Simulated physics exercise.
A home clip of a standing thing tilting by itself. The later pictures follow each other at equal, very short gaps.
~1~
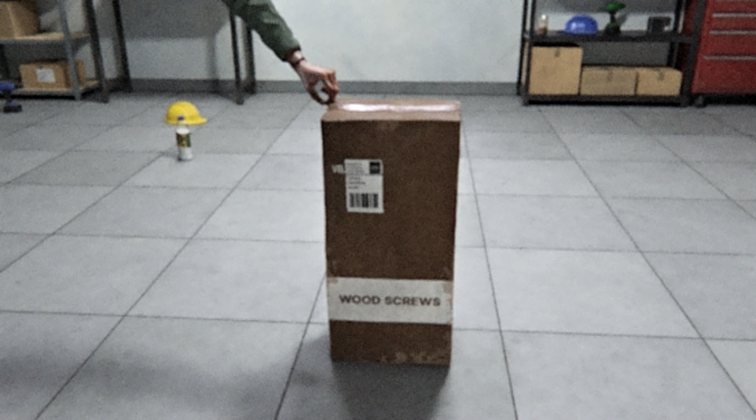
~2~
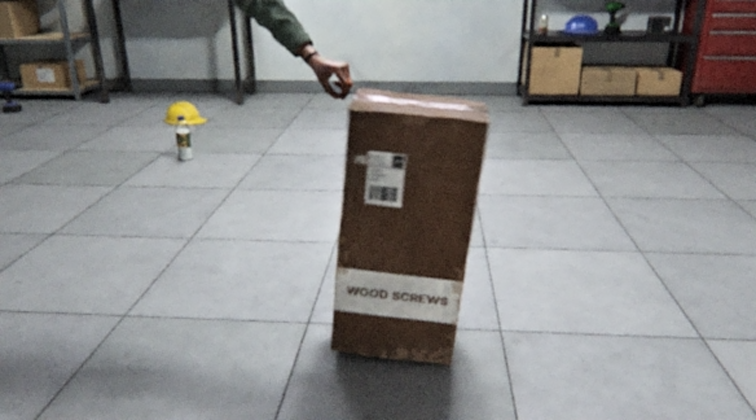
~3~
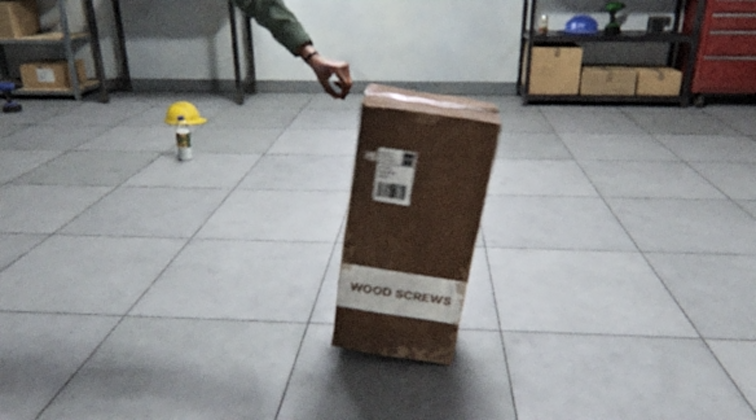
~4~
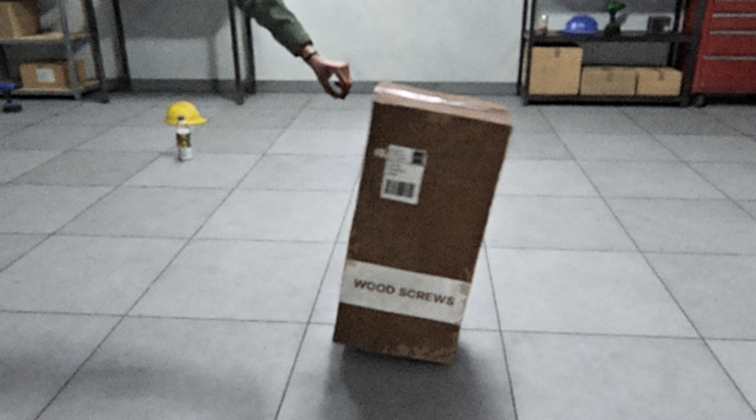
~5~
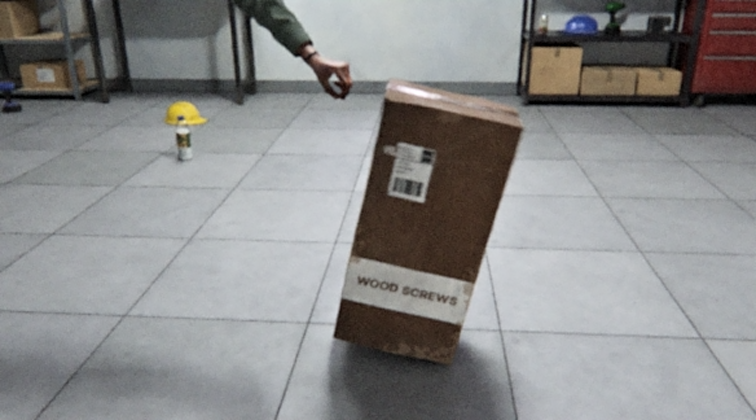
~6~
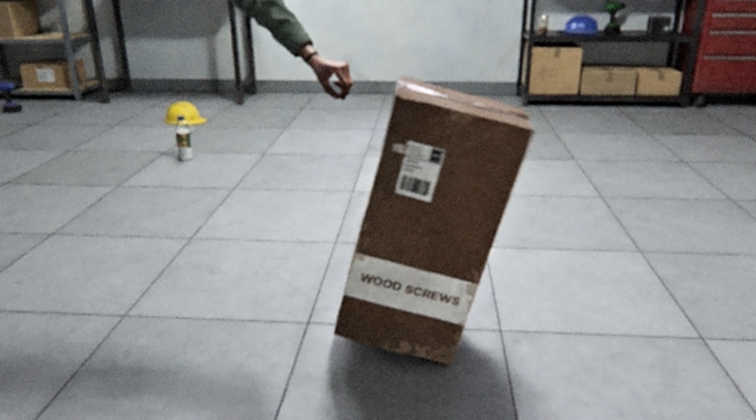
A hand at the top of a tall brown parcel lets go as it tilts right.
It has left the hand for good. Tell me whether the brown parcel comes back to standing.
Here the brown parcel topples.
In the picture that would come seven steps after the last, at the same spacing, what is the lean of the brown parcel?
Then 25°.
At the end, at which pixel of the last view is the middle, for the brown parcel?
Near (579, 296).
Then, 0.34 s later than the last frame, brown parcel 45° off upright near (503, 230).
When it is over, the brown parcel falls over, near (579, 296).
